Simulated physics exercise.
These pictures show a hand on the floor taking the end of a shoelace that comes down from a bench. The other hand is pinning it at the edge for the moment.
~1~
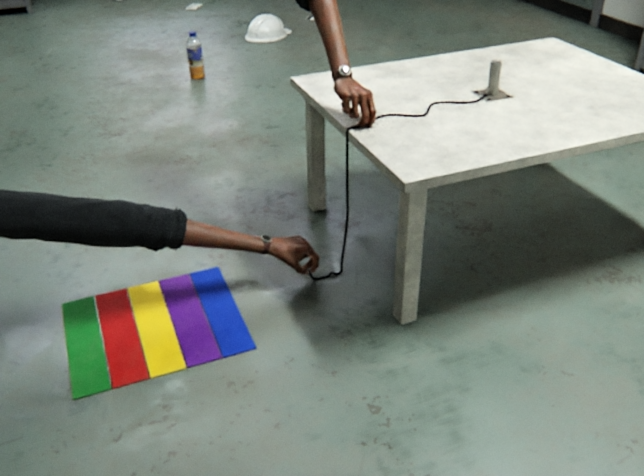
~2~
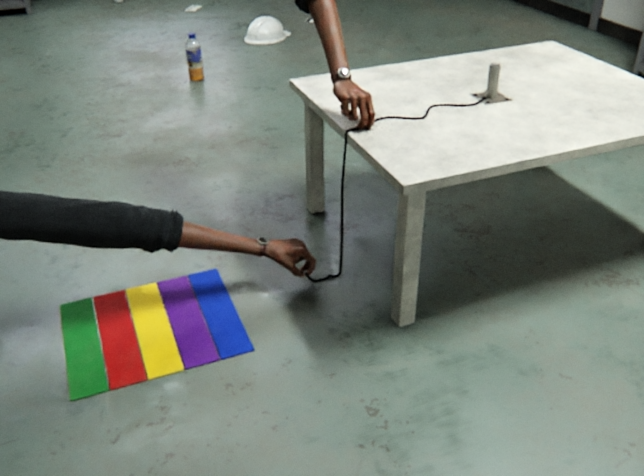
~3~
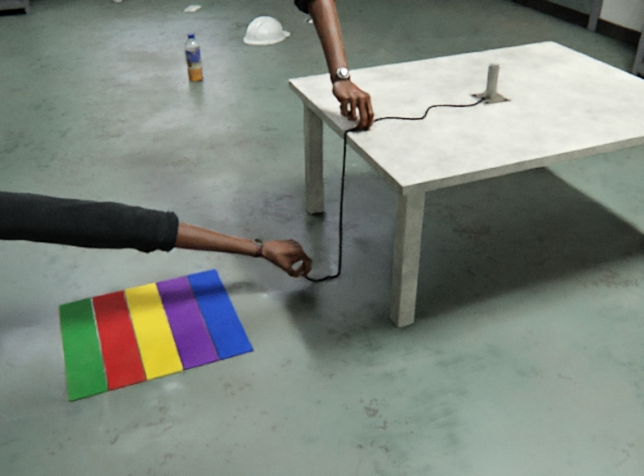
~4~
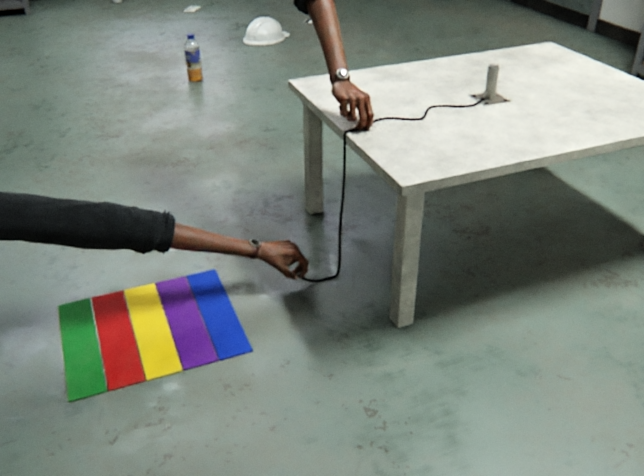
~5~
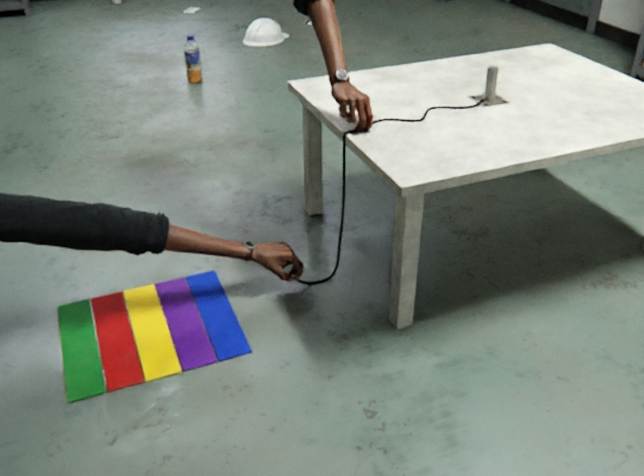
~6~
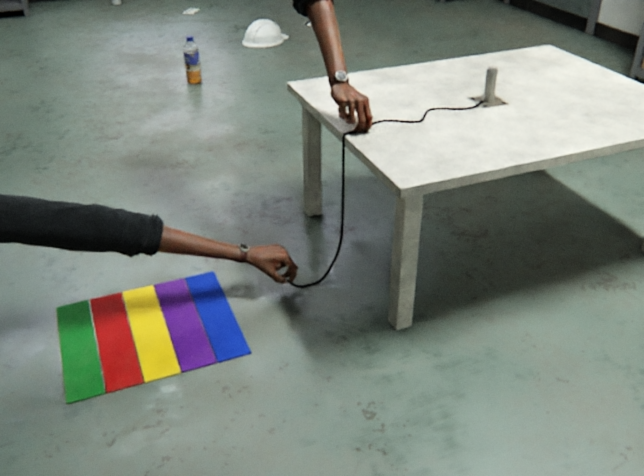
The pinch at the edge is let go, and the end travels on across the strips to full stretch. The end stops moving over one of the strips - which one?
The purple strip.
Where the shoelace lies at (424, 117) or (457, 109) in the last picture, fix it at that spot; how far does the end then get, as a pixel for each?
Try by try: (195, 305), (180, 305).
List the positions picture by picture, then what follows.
End (309, 271); blue (233, 336); purple (199, 345); yellow (163, 355); red (127, 365); green (89, 375), in the first frame.
End (306, 273); shoelace through (468, 105) (426, 115) (374, 122) (344, 159) (342, 218) (341, 267), in the second frame.
End (302, 274), in the third frame.
End (298, 275); shoelace through (466, 106) (425, 116) (372, 123) (345, 159) (341, 218) (339, 268), in the fourth frame.
End (293, 278), in the fifth frame.
End (287, 280); shoelace through (465, 109) (423, 118) (371, 125) (344, 162) (343, 220) (329, 270), in the sixth frame.
Soon after, end near (227, 295); over blue.
After that, end near (196, 302); over purple.
At the stop, end near (178, 307); over purple. The purple one.
